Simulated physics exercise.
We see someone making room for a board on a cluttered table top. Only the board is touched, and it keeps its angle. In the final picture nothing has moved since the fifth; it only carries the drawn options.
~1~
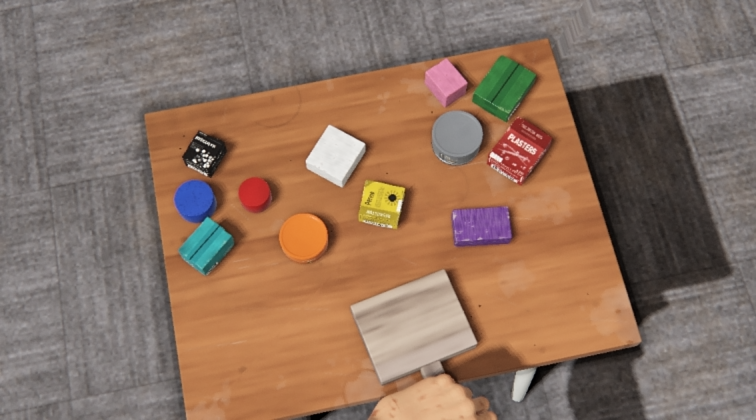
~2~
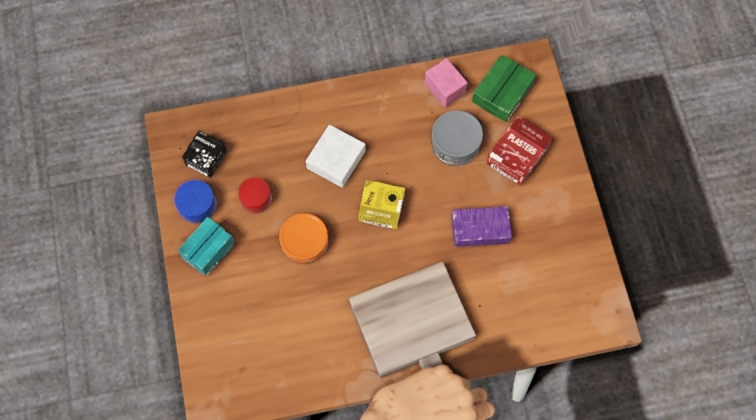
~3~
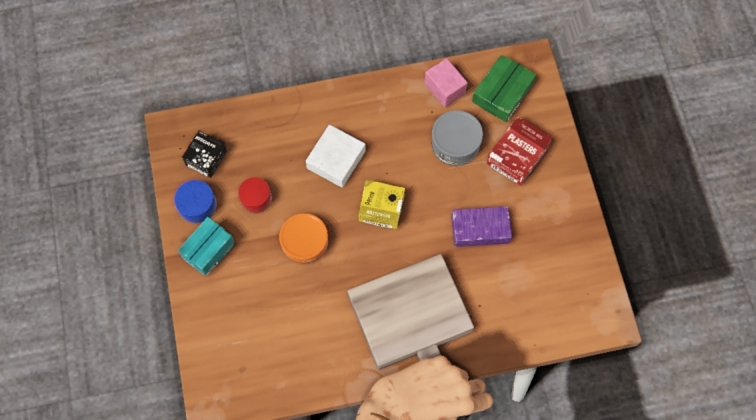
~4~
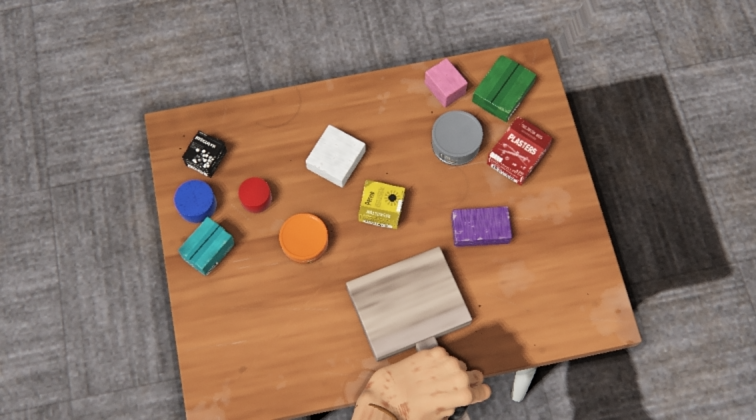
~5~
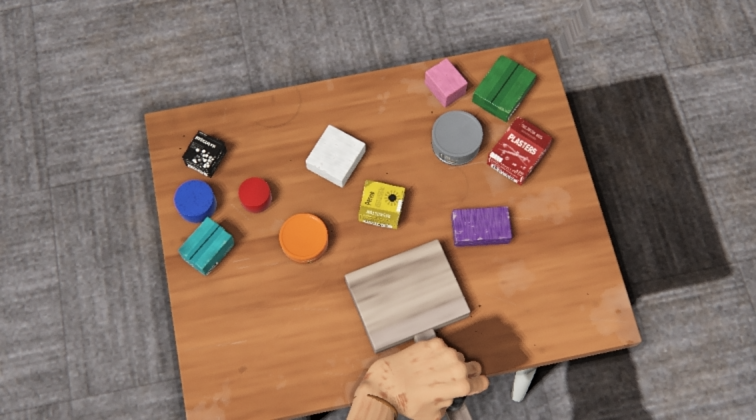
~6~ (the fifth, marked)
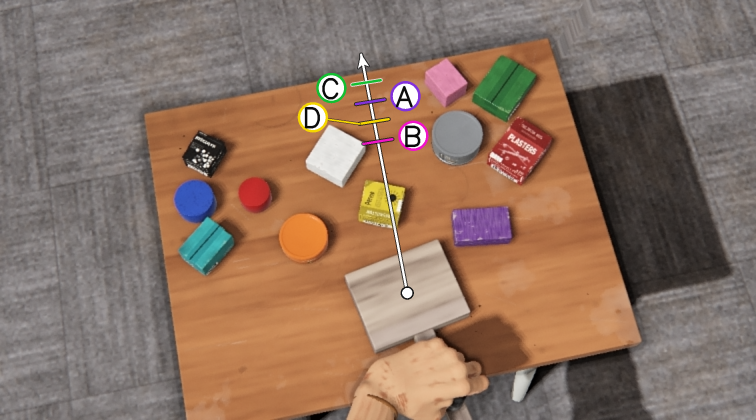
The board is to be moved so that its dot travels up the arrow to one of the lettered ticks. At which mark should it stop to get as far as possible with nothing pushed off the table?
The farthest safe stop is D.
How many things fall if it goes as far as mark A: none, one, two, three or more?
In all, one.
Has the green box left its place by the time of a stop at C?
No.
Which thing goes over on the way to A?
It is the yellow packet.
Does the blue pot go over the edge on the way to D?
No.
On the marked copy, A at (371, 102); B at (378, 142); C at (367, 82); D at (374, 122); the arrow from (407, 293) to (361, 55); the white dot at (407, 293).
Taking D. A third of the way, board (394, 232); white block (332, 155); yellow packet (367, 182).
Two thirds of the way, board (382, 170); white block (311, 125); yellow packet (356, 122).
When it is over, board (374, 126); yellow packet (349, 80); white block (292, 104); nothing has fallen.
As for the rest, A drops the yellow packet; B is safe but short; C drops the yellow packet.
